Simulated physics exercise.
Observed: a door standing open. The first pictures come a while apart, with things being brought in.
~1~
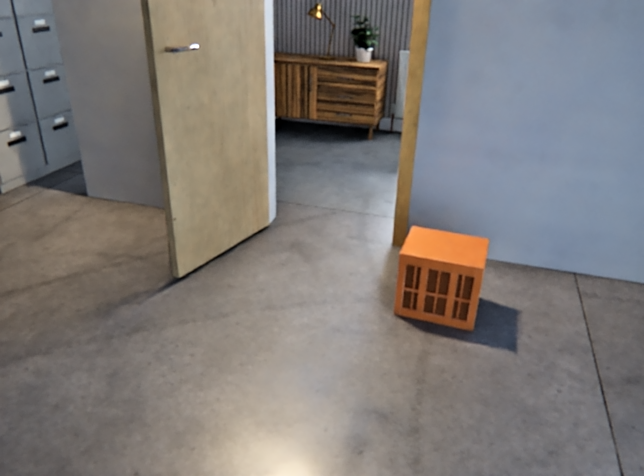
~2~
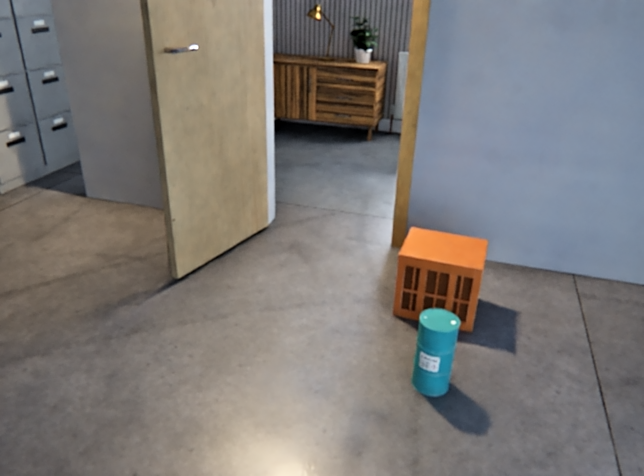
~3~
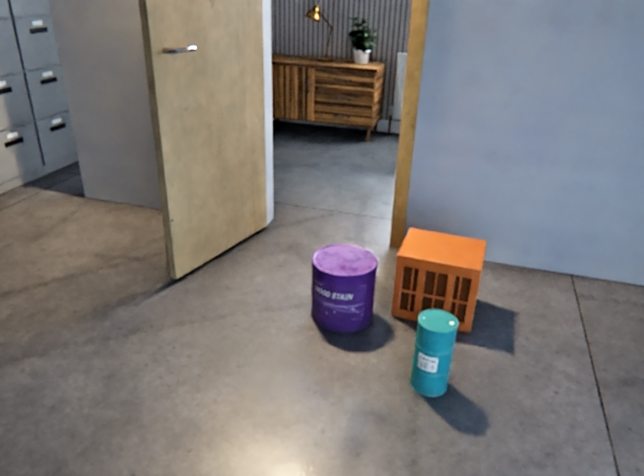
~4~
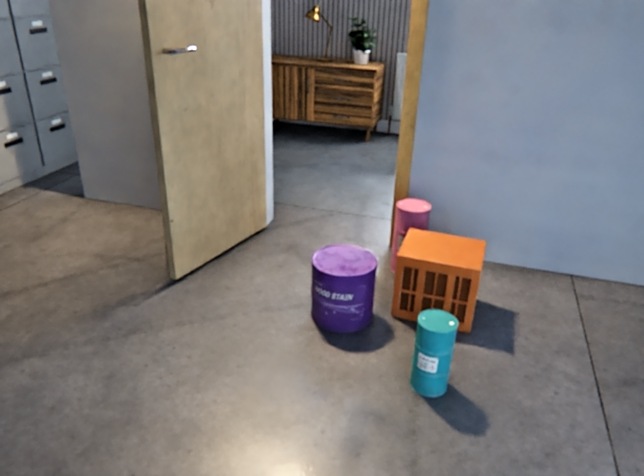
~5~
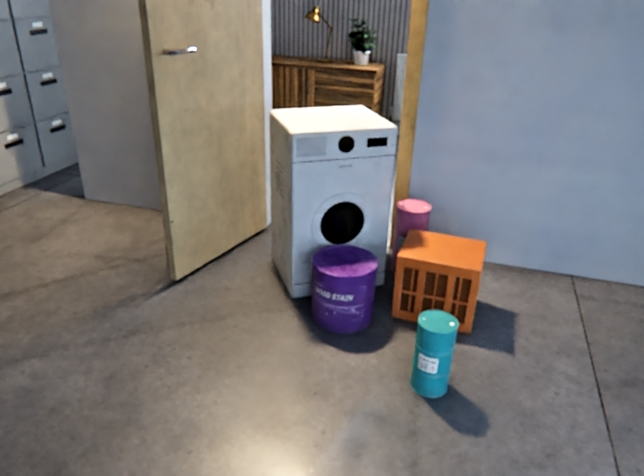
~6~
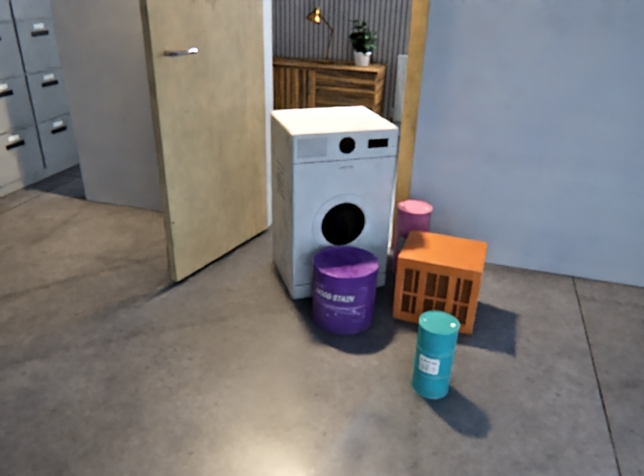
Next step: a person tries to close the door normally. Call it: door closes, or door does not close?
Door does not close.
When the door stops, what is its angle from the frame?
Roughly 60 degrees open.
Then, 0.50 s past the last view, door 95° open.
Then, 0.90 s past the last view, door 78° open.
Then, 1.20 s past the last view, door 65° open.
Finally, door 62° open; all 5 still in place. Final places as the last picture's camera would see them, white appliance near (332, 201).
